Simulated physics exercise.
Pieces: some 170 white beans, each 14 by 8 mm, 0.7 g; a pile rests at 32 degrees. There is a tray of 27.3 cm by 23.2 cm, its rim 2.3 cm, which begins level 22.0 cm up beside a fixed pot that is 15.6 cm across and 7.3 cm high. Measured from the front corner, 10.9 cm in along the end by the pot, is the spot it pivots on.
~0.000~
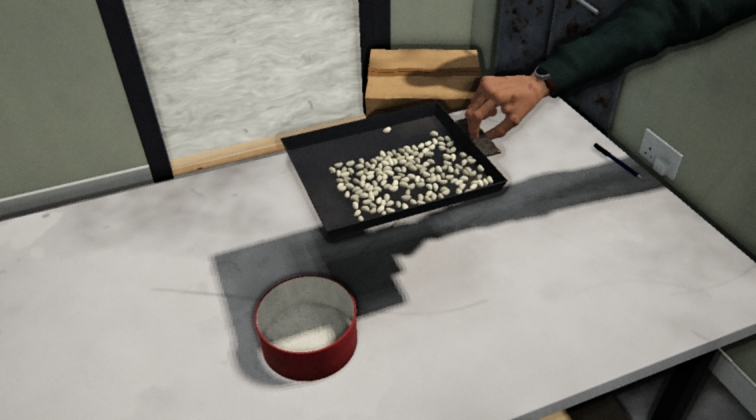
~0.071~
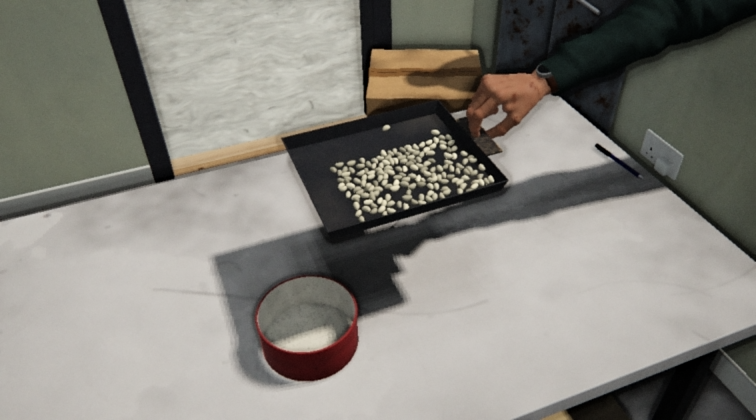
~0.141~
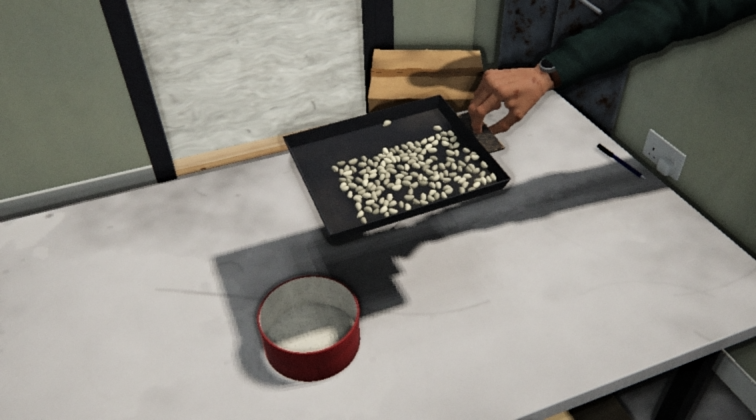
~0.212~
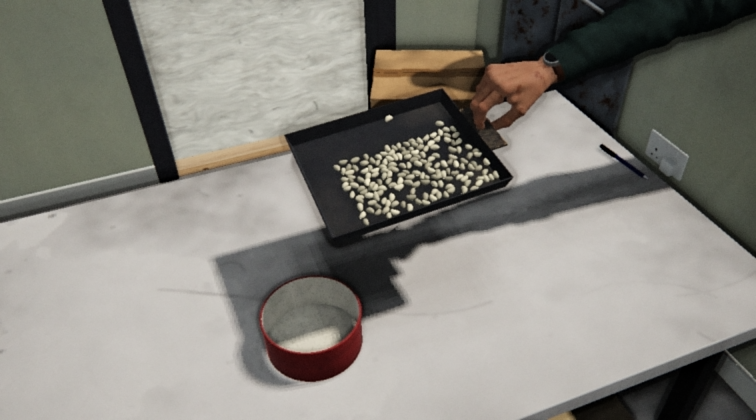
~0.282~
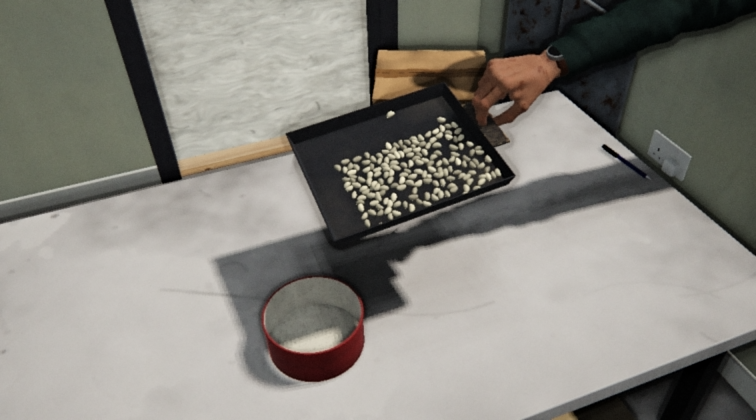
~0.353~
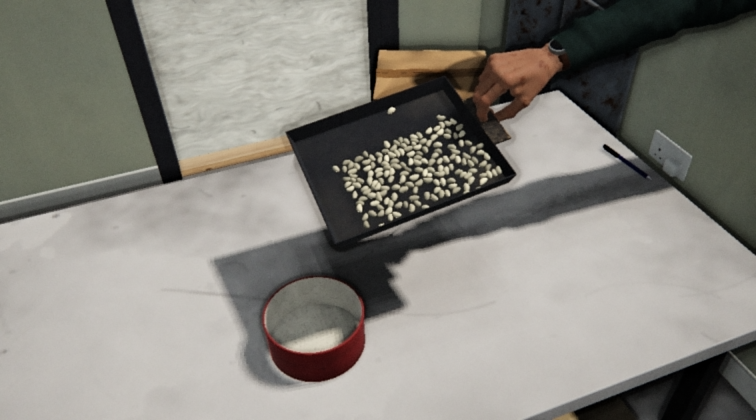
At first, a dark tray scattered with white beans rests nearly flat on a pale table, a hand at its right edge and a round red pot in front. Then the tray tilts slightly, its left front corner lowest, while the beans stay spread in much the same patch.
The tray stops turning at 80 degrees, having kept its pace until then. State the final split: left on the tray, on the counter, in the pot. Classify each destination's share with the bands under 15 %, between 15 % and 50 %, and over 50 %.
Tray: Under 15 %; counter: Between 15 % and 50 %; pot: Over 50 %.
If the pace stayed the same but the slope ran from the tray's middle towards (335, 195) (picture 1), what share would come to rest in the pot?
Estimate: Some 80 per cent.
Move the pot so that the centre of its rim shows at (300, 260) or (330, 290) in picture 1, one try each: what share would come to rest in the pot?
Near 0 and 85 percent, one try each.
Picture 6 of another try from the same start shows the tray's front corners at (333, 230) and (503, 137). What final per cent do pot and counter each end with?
You'd end with pot at 30 and counter at 45.
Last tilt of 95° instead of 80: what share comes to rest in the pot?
Around 65 %, I reckon.
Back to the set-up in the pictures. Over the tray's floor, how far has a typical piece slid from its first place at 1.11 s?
Displacement on the tray: About 7 cm.
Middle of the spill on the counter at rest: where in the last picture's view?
(388, 344), about.
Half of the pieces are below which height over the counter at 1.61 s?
Some 22 cm.
After 1.11 s, tilt 44 degrees; the tray holds 100 %, the pot 0 %.
After 1.61 s, tilt 65 degrees; the tray holds 95 %, the pot 0 %.
Then, at 2.18 s, tilt 80 degrees; the tray holds 15 %, the pot 50 %.
In the end, at 4.0 s, tray 5 %, counter 30 %, pot 70 %.
